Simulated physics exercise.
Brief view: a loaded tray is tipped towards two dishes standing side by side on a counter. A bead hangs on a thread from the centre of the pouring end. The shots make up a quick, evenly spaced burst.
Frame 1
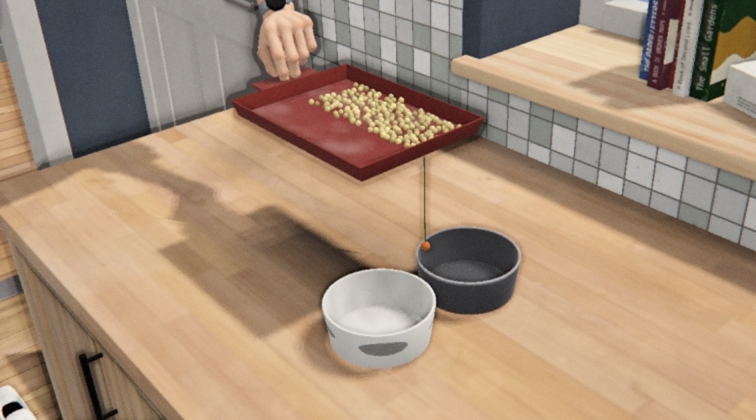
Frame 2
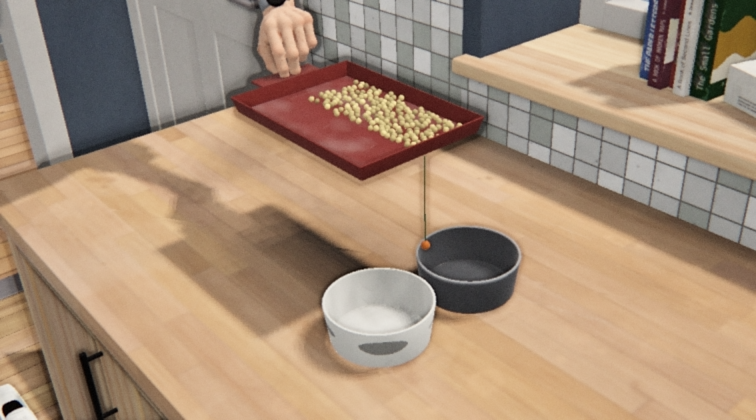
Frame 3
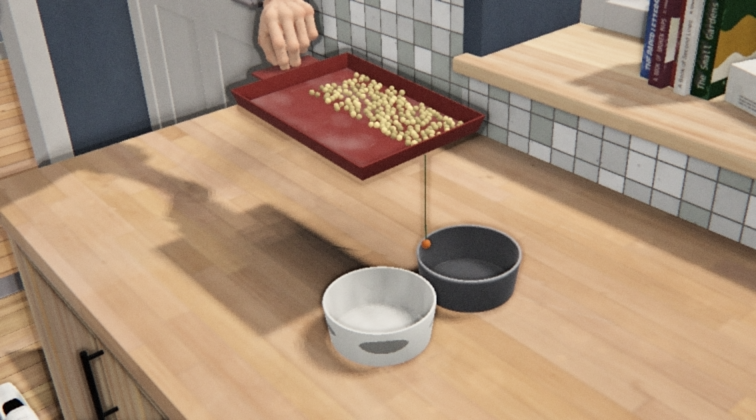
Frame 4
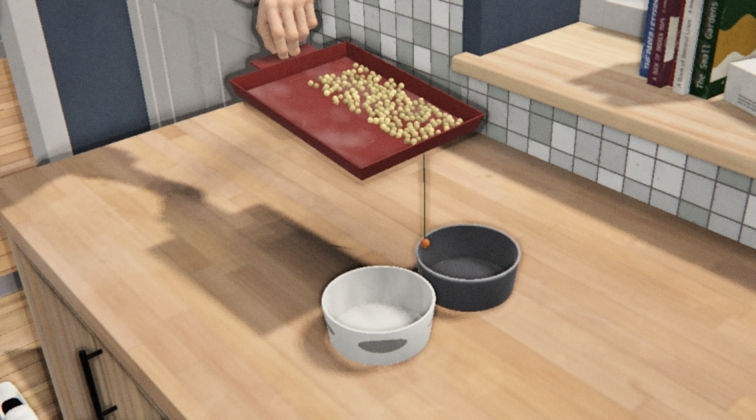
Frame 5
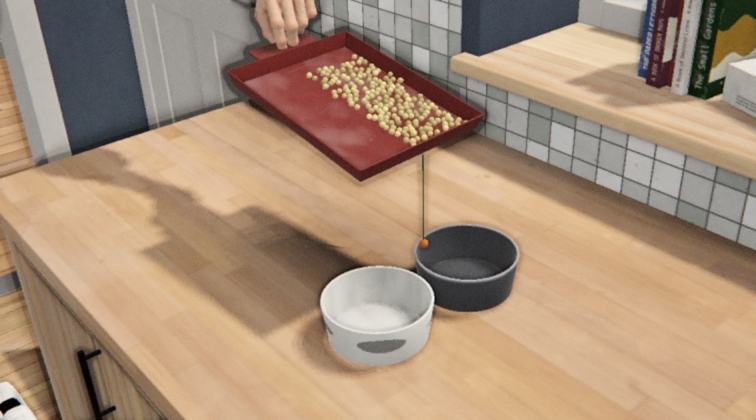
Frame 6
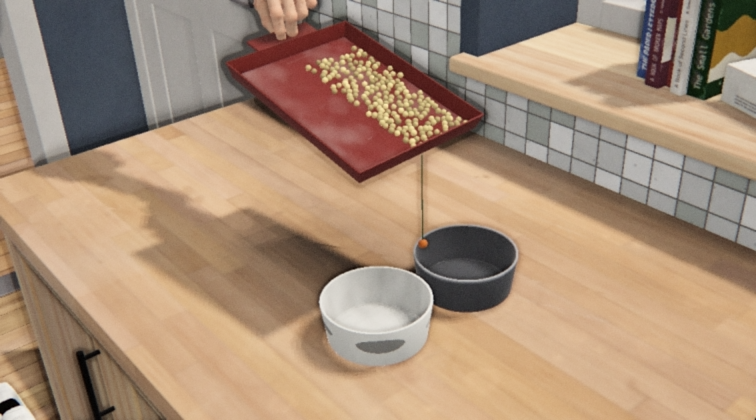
To begin with, a hand holds a red tray of pale, round beans roughly level above a wooden counter, where a white bowl and a dark bowl stand side by side. The hand then gradually raises the back of the tray, tilting it slightly towards its near corner, while the beans stay bunched together.
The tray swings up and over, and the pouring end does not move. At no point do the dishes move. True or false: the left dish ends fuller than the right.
True.
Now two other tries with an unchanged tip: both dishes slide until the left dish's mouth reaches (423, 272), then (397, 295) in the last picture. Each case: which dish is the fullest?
For the first place, the dish on the left side; for the second, the dish on the left side.
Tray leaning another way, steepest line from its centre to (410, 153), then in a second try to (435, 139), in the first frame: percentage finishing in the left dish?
In turn, 20 percent and then 0 percent.
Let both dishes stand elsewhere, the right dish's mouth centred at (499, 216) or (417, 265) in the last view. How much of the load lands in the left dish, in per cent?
First 30 per cent, second 10 per cent.
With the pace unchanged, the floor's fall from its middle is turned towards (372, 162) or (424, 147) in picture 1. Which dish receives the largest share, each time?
Results - the dish on the left side first, the dish on the right side second.
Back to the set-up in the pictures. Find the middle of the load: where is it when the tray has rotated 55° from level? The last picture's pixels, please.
Look close to (414, 136) in the last picture.
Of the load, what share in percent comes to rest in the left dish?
That share works out at some 60 %.
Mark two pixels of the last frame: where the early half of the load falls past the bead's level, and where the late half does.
Initially about (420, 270); subsequently about (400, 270).
Soon after the last picture, tray tipped steeply; nearly all on the tray; a stray few in the left dish; a stray few in the air.
A little later, tray tipped right over; most on the tray; a stray few in the left dish; a stray few outside both; about a quarter in the air.
Later still, tray tipped past a quarter turn; about two thirds in the left dish; about a quarter in the right dish; a small part outside both.
At rest, tray tipped past a quarter turn; about two thirds in the left dish; about a quarter in the right dish; a small part outside both.
